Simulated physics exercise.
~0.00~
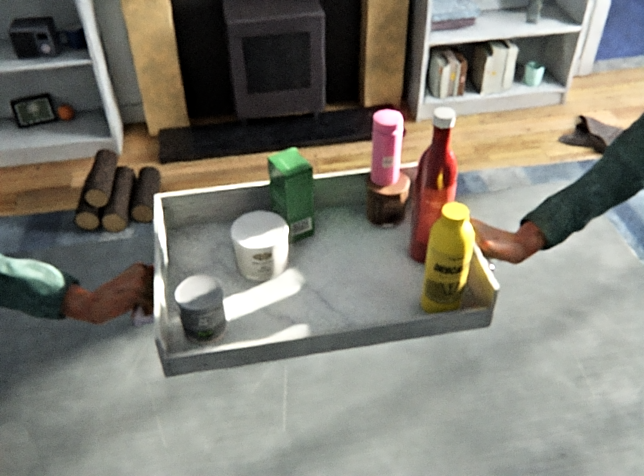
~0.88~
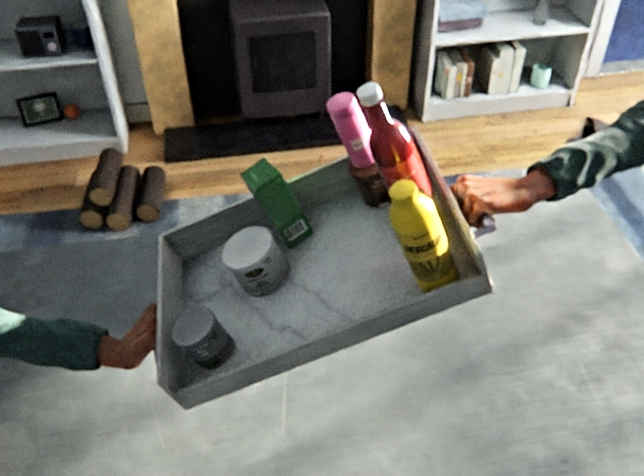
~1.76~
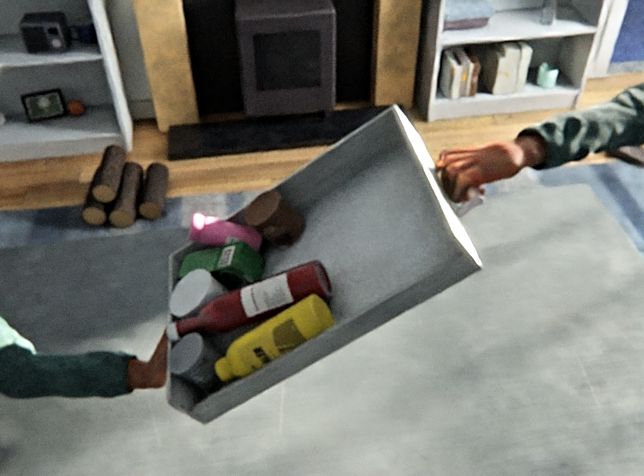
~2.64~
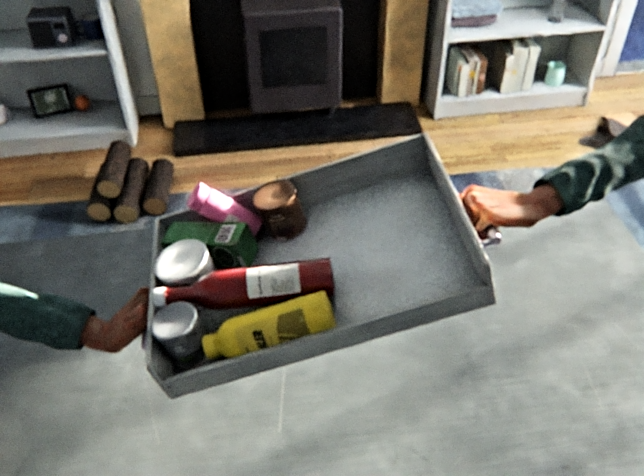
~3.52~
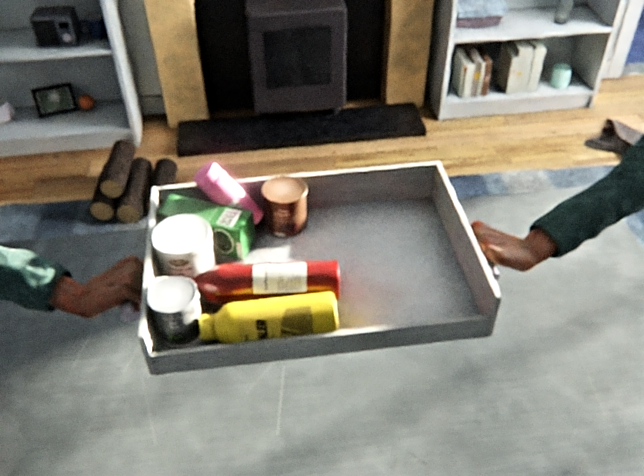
Two hands tipping a grey crate steeply left and levelling it, bottles, carton and pink shaker toppling but all items staying inside.
